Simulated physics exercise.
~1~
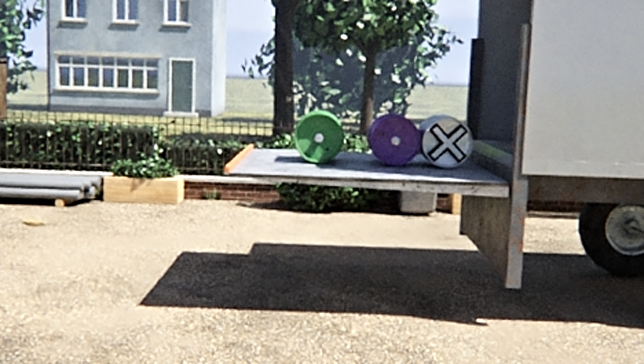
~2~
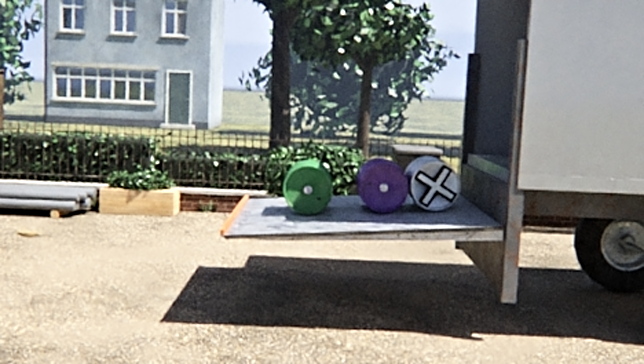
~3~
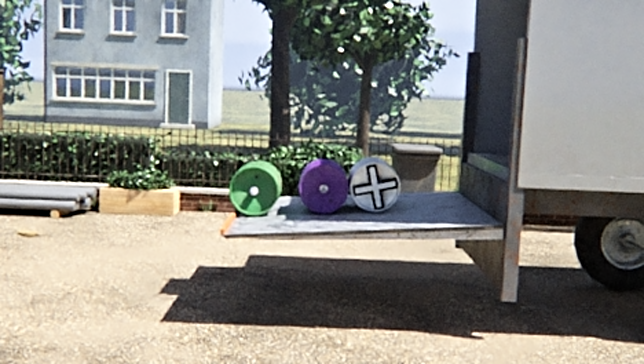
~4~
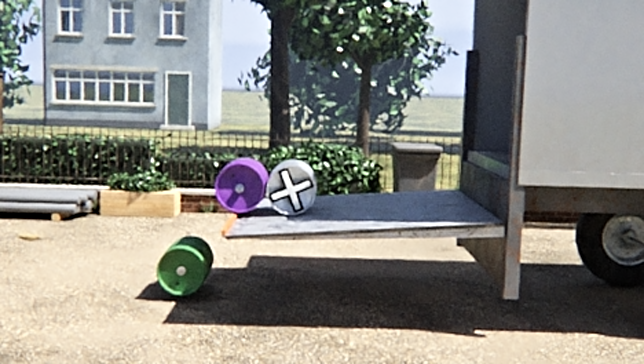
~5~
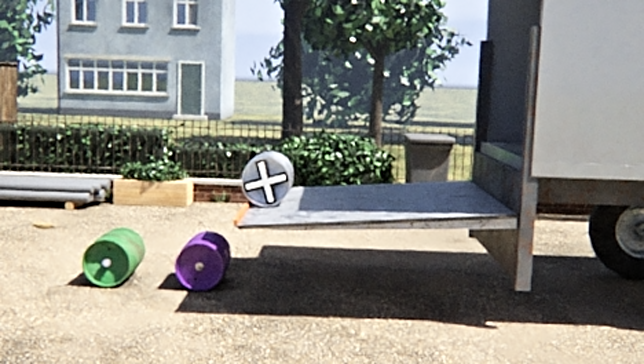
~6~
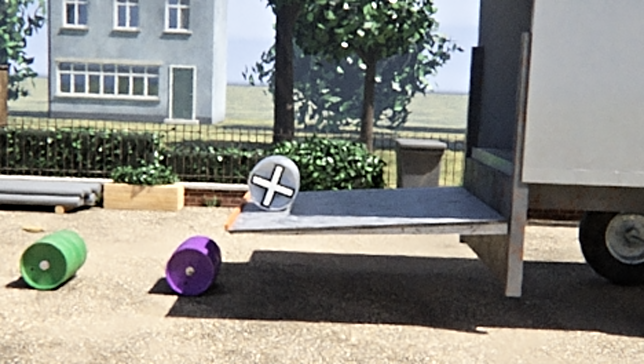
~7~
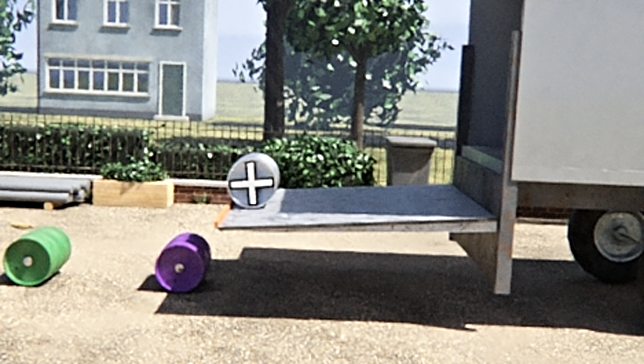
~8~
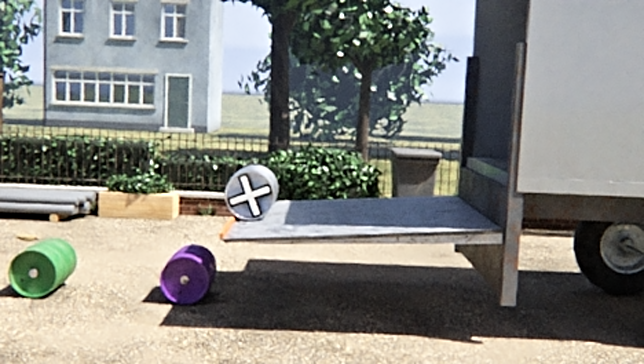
The video shows green, purple and cross-marked kegs on a lorry's tail-lift, which lowers slightly and tips outwards. All roll left; the green and then the purple drop off the edge onto the ground, while the cross-marked one rocks slightly and remains at the platform's left edge.
